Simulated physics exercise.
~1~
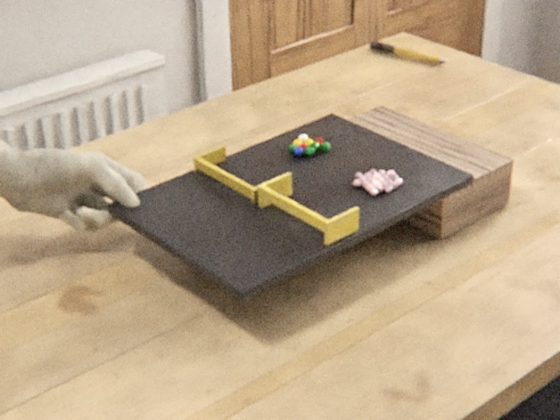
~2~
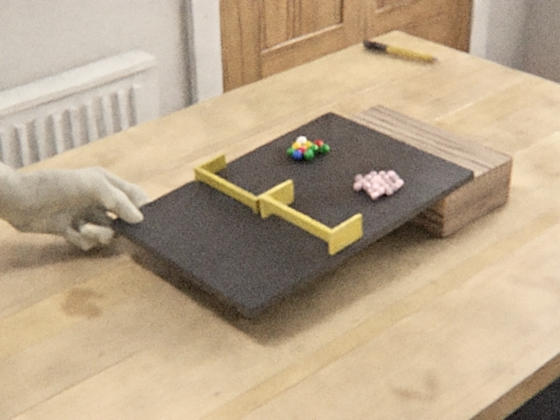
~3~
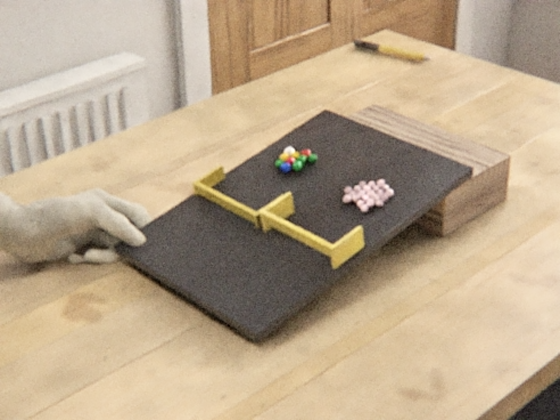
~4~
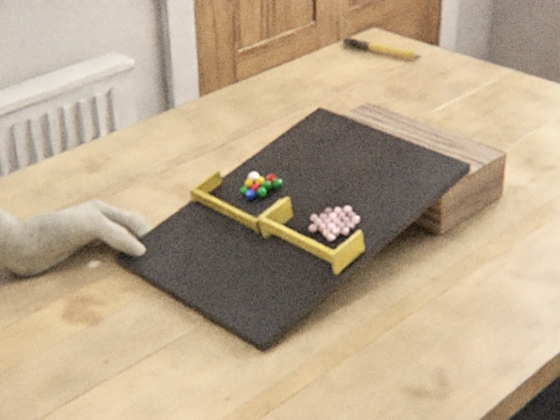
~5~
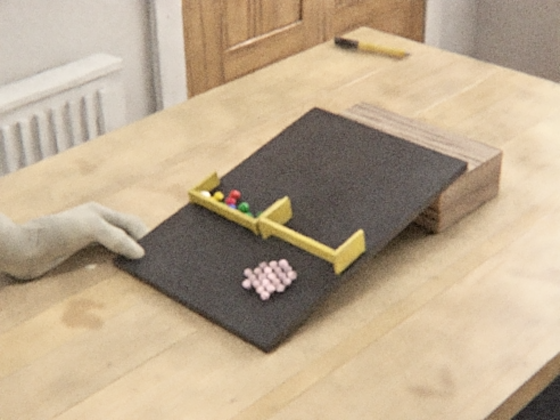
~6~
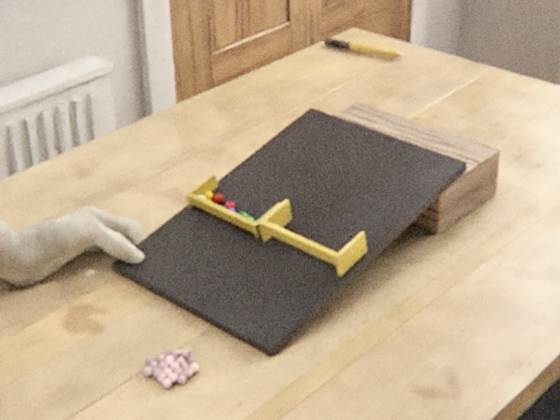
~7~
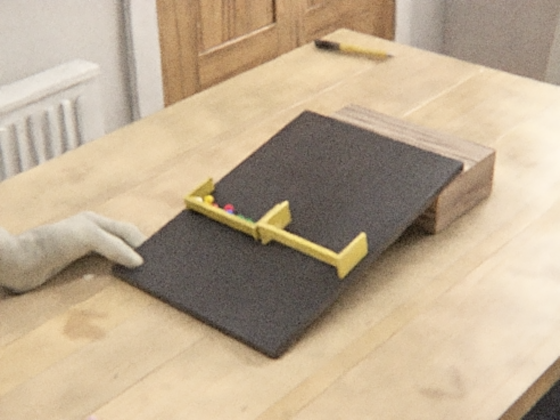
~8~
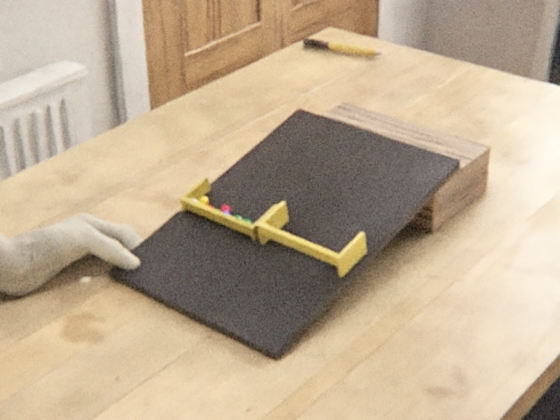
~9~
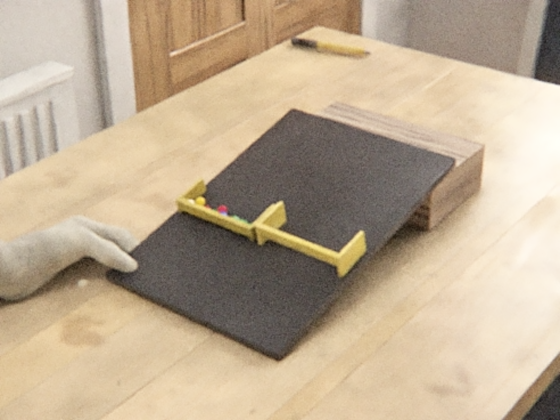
A black board propped on a wooden block tilts more steeply as a pale hand lowers its left end; pink beads slide down, pass under one yellow bar and off onto the table, while multicoloured beads slide to the other bar and stay gathered behind it.
